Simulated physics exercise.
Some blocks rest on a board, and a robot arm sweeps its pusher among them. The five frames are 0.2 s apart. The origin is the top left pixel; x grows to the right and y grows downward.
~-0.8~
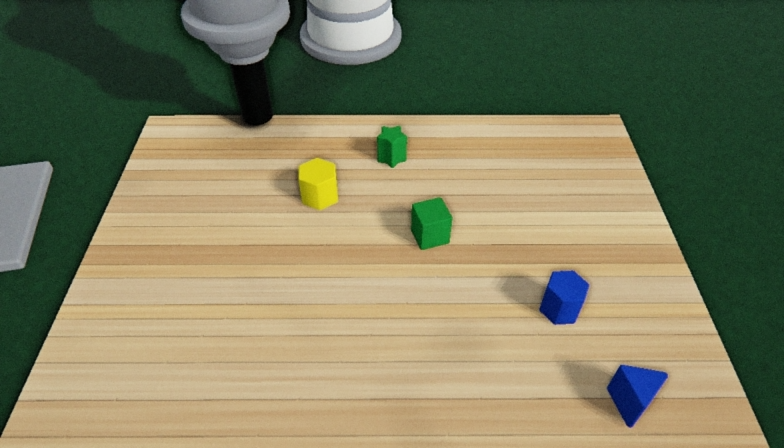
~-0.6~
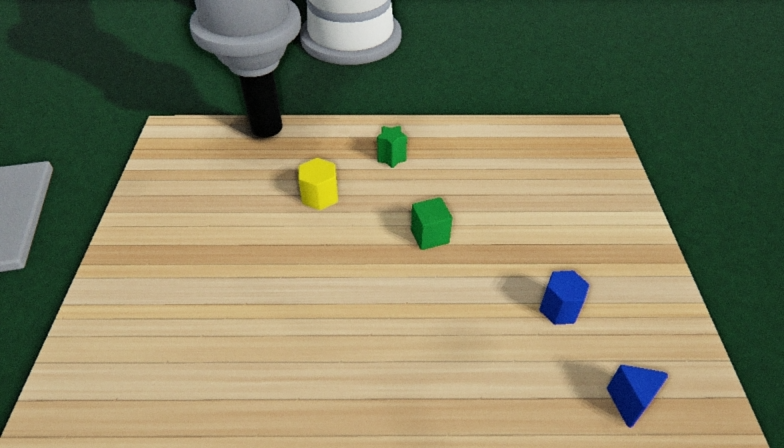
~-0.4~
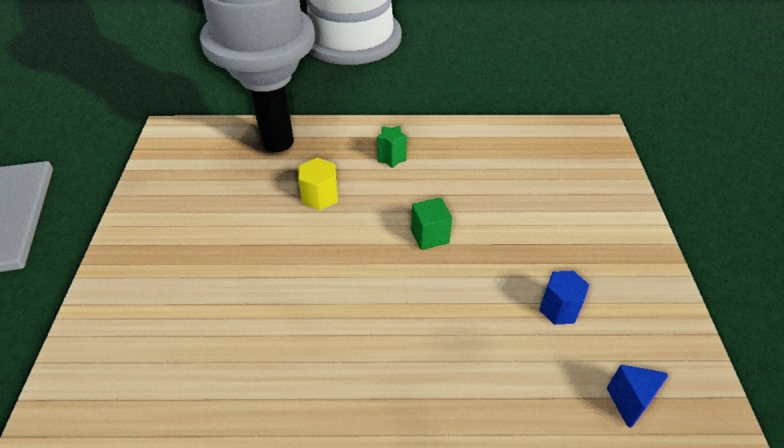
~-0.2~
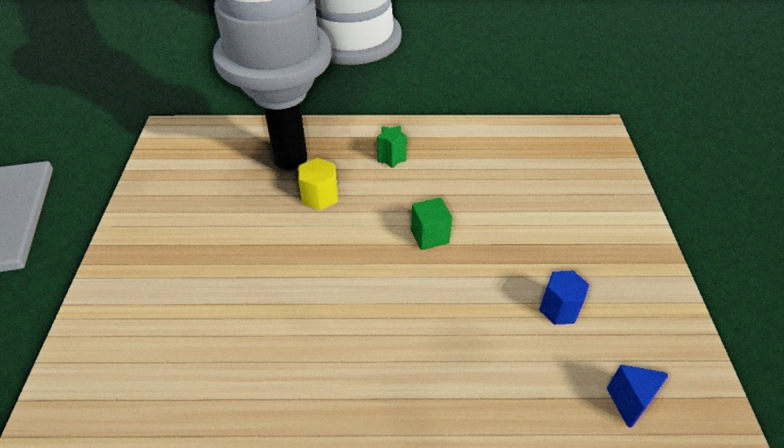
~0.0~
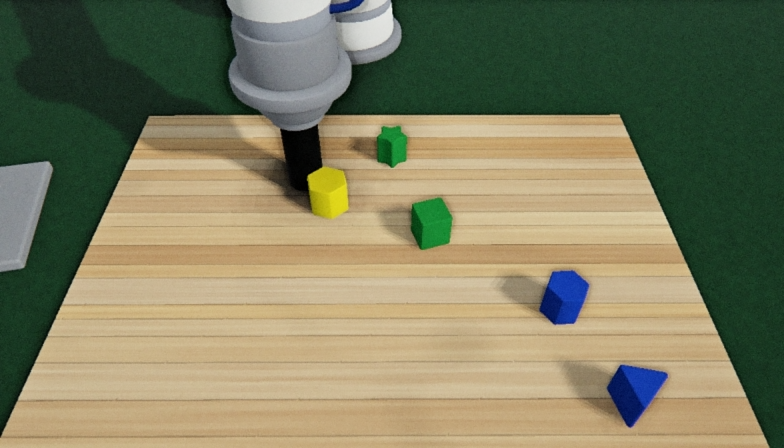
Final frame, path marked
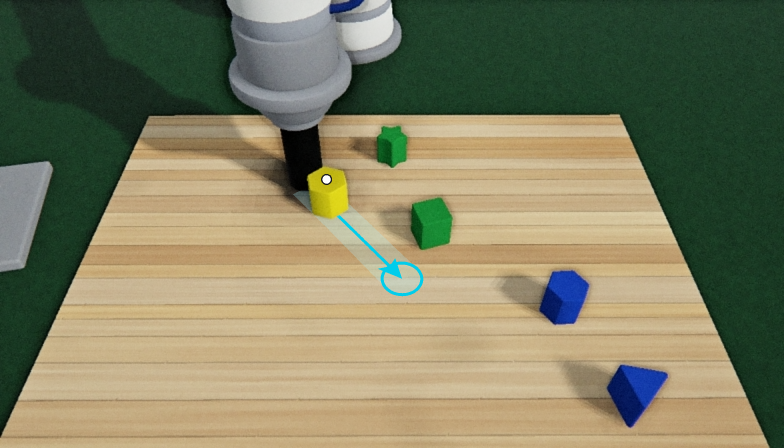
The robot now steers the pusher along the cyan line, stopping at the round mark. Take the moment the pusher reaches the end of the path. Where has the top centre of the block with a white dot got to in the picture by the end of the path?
I expect it at (441, 271).
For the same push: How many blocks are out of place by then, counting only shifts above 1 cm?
Moved: Just one.
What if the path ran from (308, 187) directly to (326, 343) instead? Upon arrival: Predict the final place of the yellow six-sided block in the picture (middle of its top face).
The answer is (346, 199).
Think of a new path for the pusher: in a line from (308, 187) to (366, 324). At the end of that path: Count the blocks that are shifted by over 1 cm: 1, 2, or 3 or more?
By the end of the path, one block has moved more than about a centimetre.
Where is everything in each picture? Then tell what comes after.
Lower end of the pusher at (258, 116), tops of blocks, yellow six-sided block at (317, 171), green square at (432, 210), in the first frame.
Pusher at (267, 128), blocks as before, in the second frame.
Pusher at (278, 142), blocks as before, in the third frame.
Pusher at (291, 159), blocks as before, in the fourth frame.
Pusher at (307, 180), yellow six-sided block at (327, 179), green square at (432, 210), in the fifth frame.
The drawn path runs from (308, 187) directly to (402, 278); the dot is on the yellow six-sided block.
On the path given first. One third of the way, pusher at (337, 208); yellow six-sided block at (362, 208).
Two thirds of the way, pusher at (368, 238); yellow six-sided block at (399, 238), turned 20° anticlockwise.
At the end, pusher at (402, 272); yellow six-sided block at (441, 271), turned 30° anticlockwise; green square not moved.
